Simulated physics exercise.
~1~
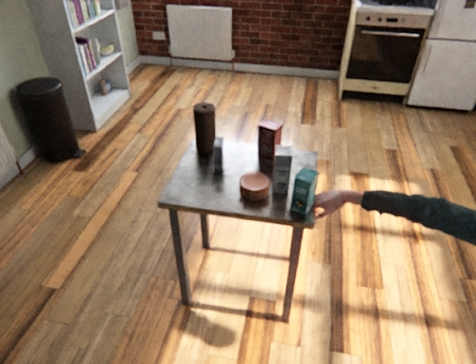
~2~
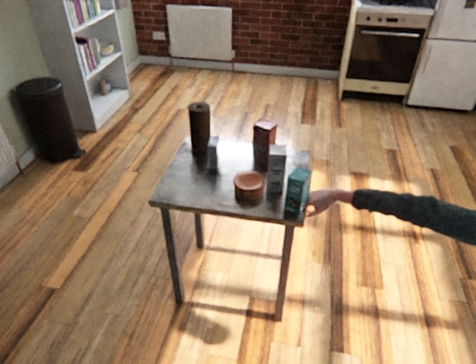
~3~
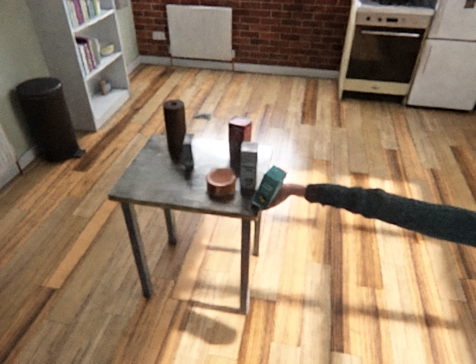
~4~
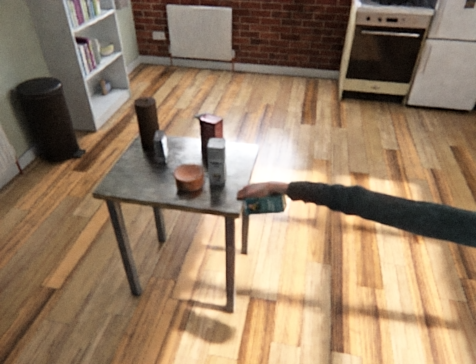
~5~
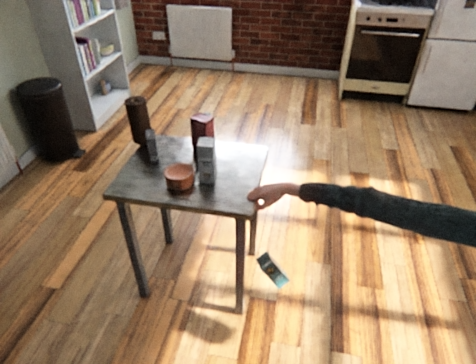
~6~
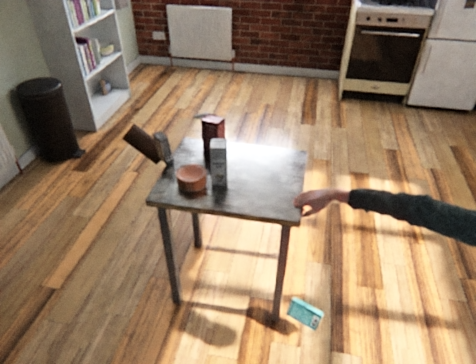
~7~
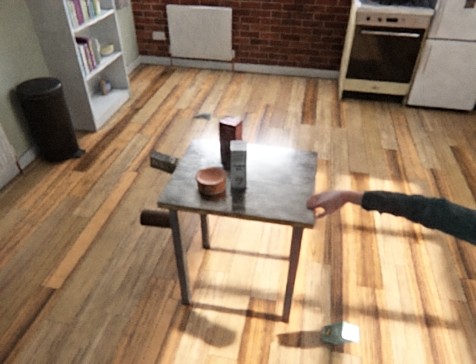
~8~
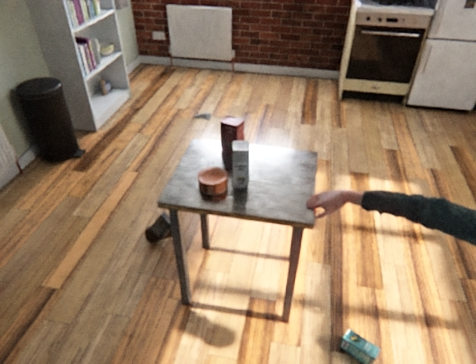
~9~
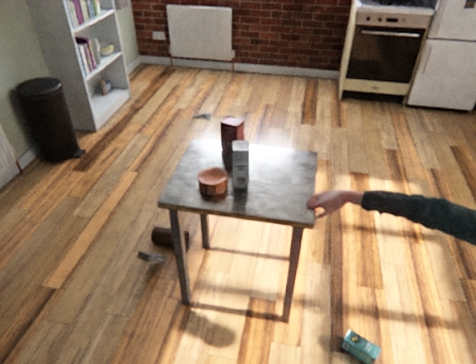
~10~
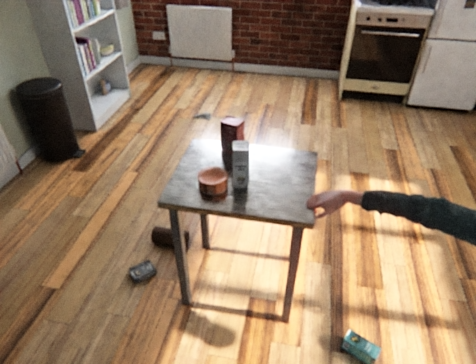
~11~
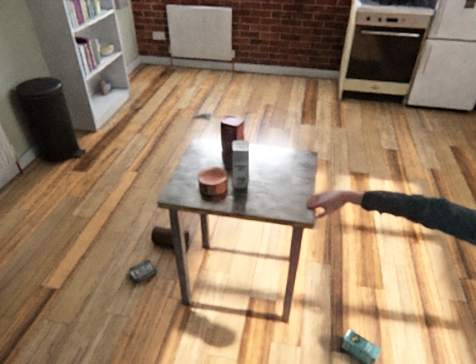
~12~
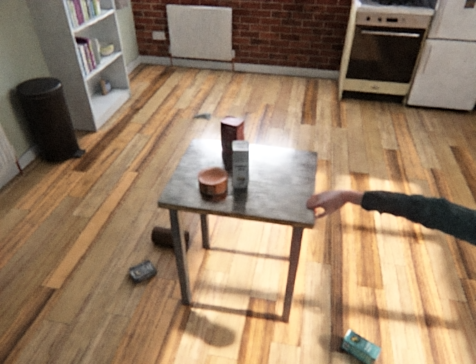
In a sunlit room with a wooden floor and brick back wall, seen from above by a still camera, a small metal-topped table holds a brown roll, a grey packet, red, white and turquoise cartons and an orange tub. A hand at the right edge shoves the table left, and the turquoise carton tips off the near right corner. The hand then jerks the table back right, and the brown roll and grey packet topple off the left side. The red carton, white carton and orange tub remain on the table, while the other three lie on the floor.
